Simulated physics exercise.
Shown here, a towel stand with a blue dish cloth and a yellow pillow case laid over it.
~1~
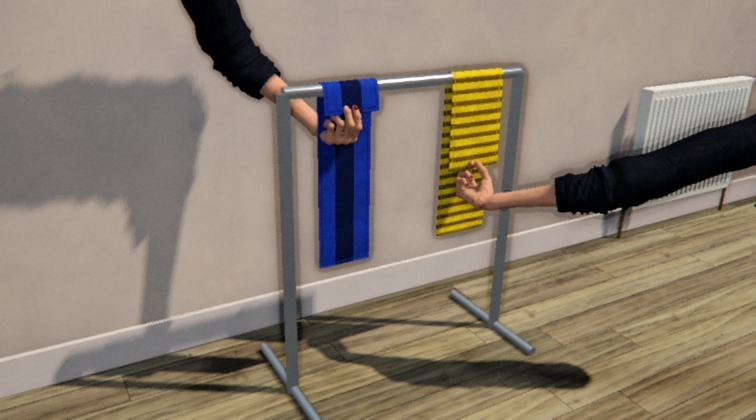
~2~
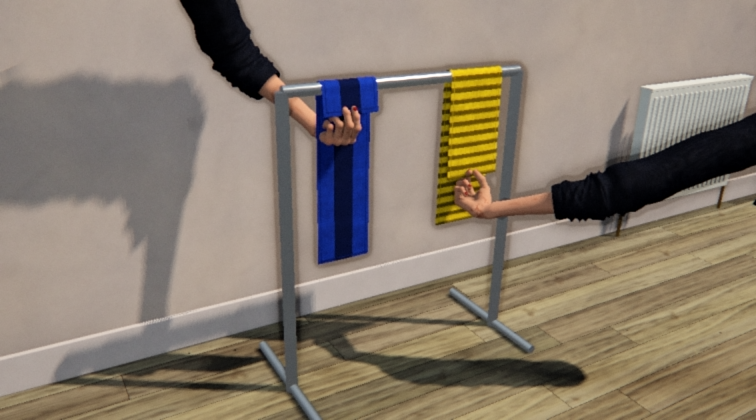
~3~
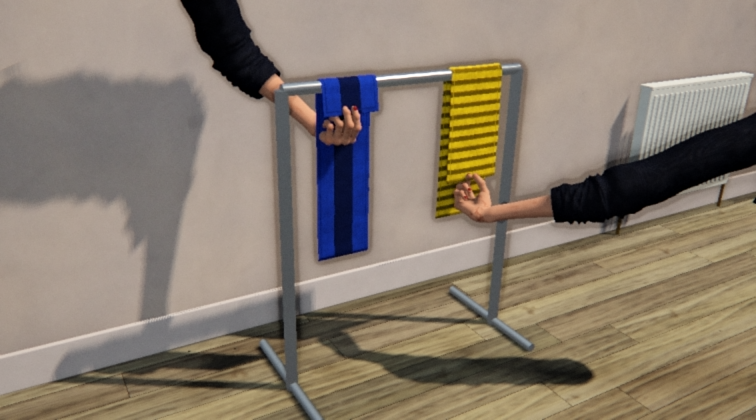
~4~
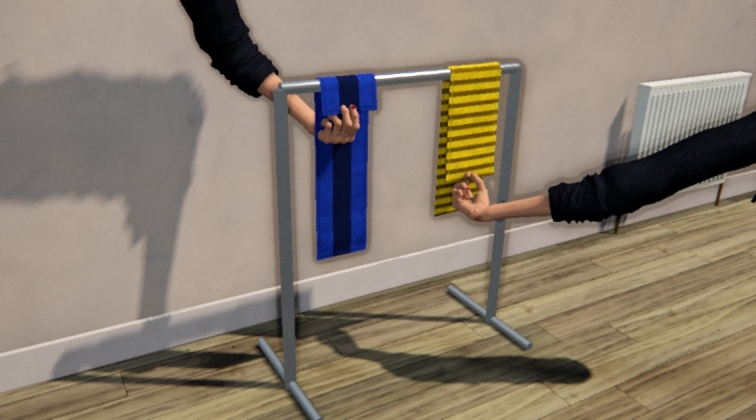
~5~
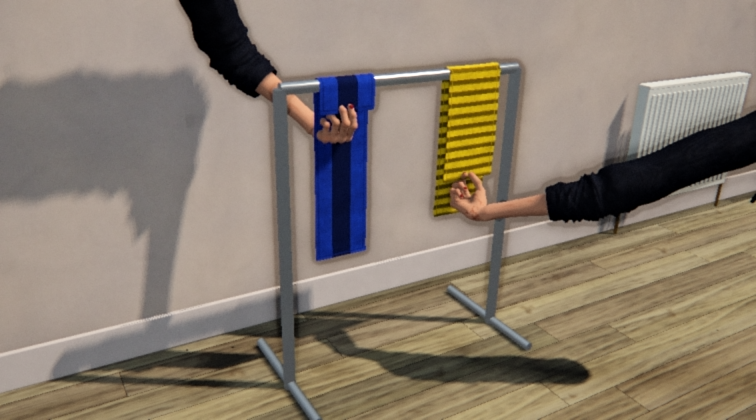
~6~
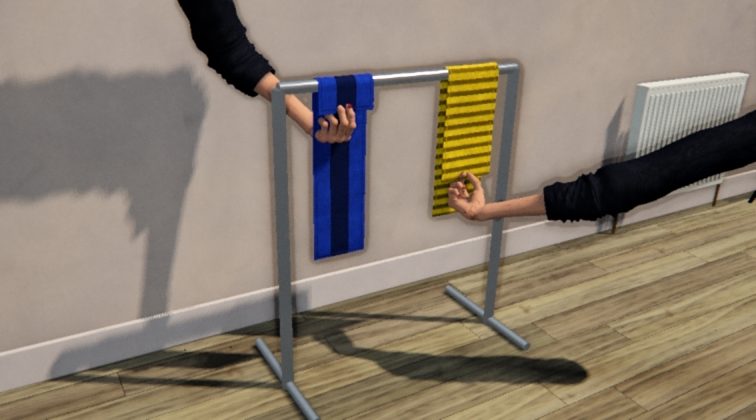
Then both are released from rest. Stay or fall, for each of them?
In the end the blue dish cloth is pulled off by its long side and the yellow pillow case stays on.
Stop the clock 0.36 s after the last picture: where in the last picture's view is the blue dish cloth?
Close to (339, 213).
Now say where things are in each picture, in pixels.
Dish cloth front hem (366, 107), back hem (357, 256); pillow case front hem (462, 166), back hem (448, 230), in the first picture.
Dish cloth front hem (365, 108); pillow case front hem (460, 174), in the second picture.
Dish cloth front hem (365, 108); pillow case front hem (460, 178), in the third picture.
Dish cloth front hem (364, 106); pillow case front hem (458, 177), in the fourth picture.
Dish cloth front hem (362, 106); pillow case front hem (456, 176), in the fifth picture.
Dish cloth front hem (360, 106), back hem (352, 248), front far shorter than the back; pillow case front hem (454, 176), back hem (445, 211), front over half the back, in the sixth picture.
Then, 0.36 s later than the last view, dish cloth clear of the rail and dropping near (339, 213); pillow case at rest on the rail.
Then, 0.62 s later than the last view, dish cloth in a heap on the floor near (337, 359); pillow case at rest on the rail.
Then, 1.50 s later than the last view, dish cloth in a heap on the floor near (338, 362); pillow case at rest on the rail.
Finally, dish cloth in a heap on the floor near (338, 362); pillow case at rest on the rail. The blue dish cloth slides off and the yellow pillow case hangs there.
